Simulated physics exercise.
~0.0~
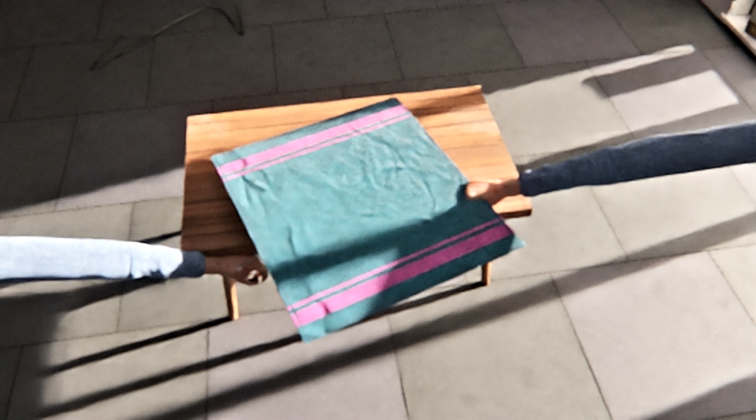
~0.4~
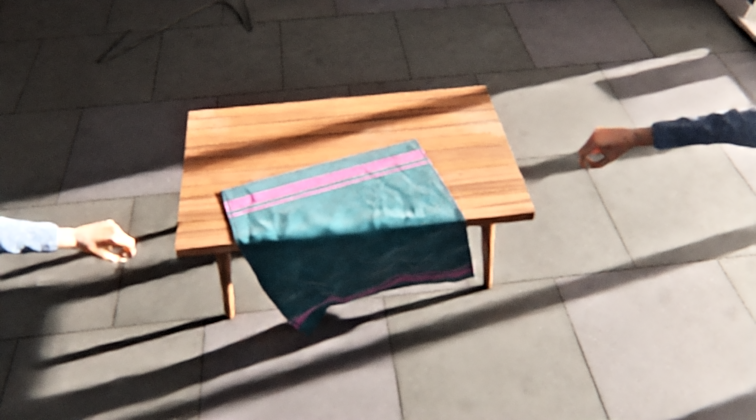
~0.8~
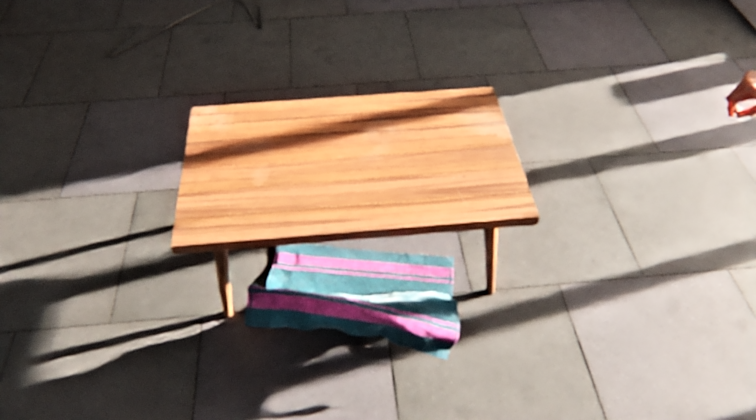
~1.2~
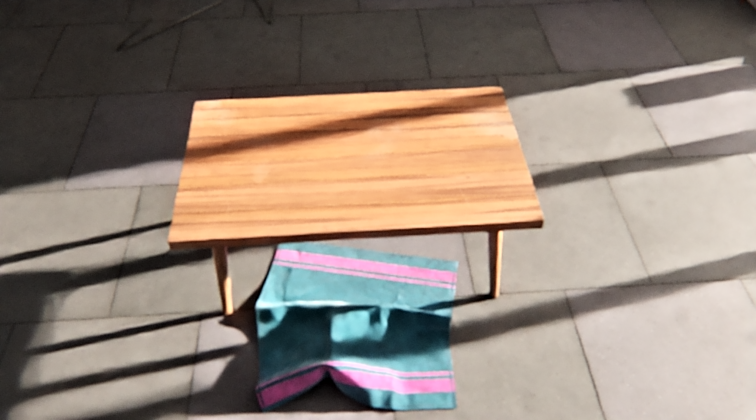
Teal scarf with pink stripes being released by two hands over a wooden table's near edge, slipping off and crumpling on the paving below.
